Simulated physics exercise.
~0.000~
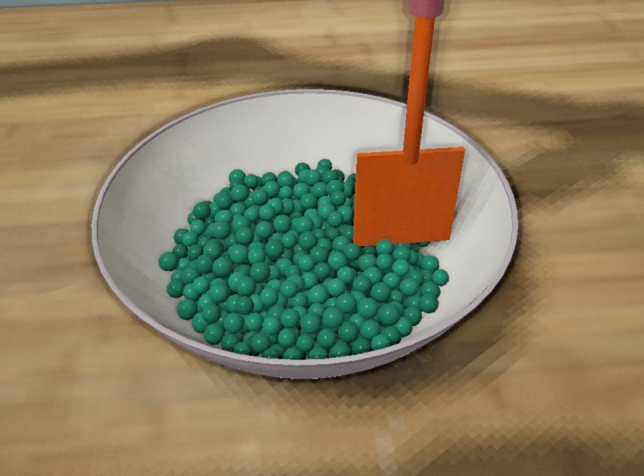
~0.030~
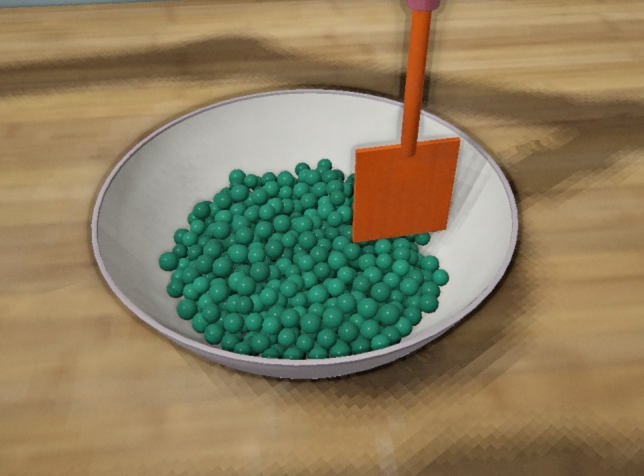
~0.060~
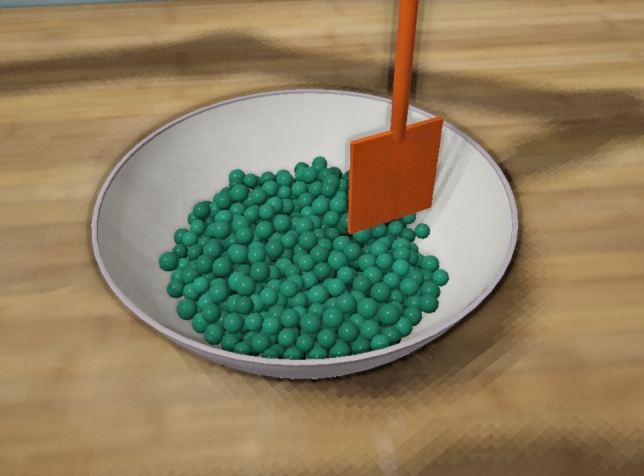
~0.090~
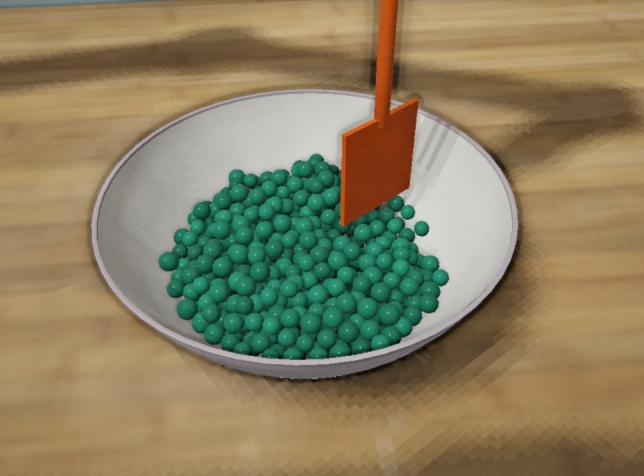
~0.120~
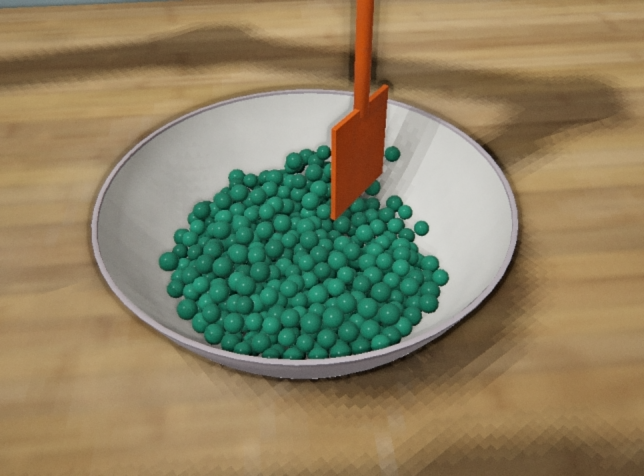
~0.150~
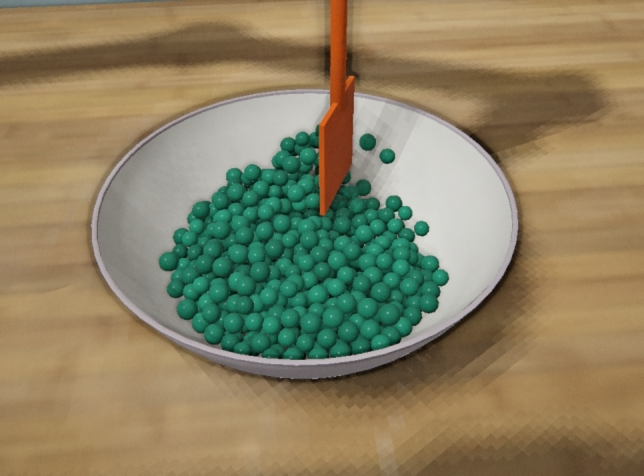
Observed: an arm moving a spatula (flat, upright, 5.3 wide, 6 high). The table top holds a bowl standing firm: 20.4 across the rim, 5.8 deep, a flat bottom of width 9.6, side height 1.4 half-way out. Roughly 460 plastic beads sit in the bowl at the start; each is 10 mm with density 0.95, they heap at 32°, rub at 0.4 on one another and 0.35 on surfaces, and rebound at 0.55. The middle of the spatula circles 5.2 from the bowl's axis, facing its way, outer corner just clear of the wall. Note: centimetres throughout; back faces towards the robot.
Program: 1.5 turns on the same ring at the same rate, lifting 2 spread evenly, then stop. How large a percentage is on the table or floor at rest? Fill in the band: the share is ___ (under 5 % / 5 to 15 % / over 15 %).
The share is under 5 %.
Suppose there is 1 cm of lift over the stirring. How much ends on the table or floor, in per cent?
Near 5 in a hundred.
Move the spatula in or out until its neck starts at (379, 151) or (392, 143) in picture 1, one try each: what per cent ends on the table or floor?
Close to 0 and 0 in a hundred.
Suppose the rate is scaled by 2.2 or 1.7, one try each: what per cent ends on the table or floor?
Estimates in order: Some 25 % and some 10 %.
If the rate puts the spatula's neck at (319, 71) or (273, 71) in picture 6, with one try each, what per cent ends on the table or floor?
Near 5 per cent for the first, near 10 per cent for the second.
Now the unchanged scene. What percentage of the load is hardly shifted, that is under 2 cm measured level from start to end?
Roughly 70 percent of the load.
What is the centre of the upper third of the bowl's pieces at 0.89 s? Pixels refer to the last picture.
About (327, 266).
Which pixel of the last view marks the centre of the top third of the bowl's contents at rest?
Somewhere close to (323, 267).
After 0.52 s, 251° round, highest piece 7 above the table; 463 in the bowl, 1 on the table or floor, 1 in flight or on the tool.
After 0.89 s, 77° round, highest piece 5 above the table; 457 in the bowl, 8 on the table or floor.
After 1.27 s, 180° round, highest piece 5 above the table; 457 in the bowl, 8 on the table or floor.
After 1.97 s, 180° round, highest piece 5 above the table; 457 in the bowl, 8 on the table or floor.
In the end, 457 in the bowl, 8 on the table or floor. That is 2 % on the table or floor.
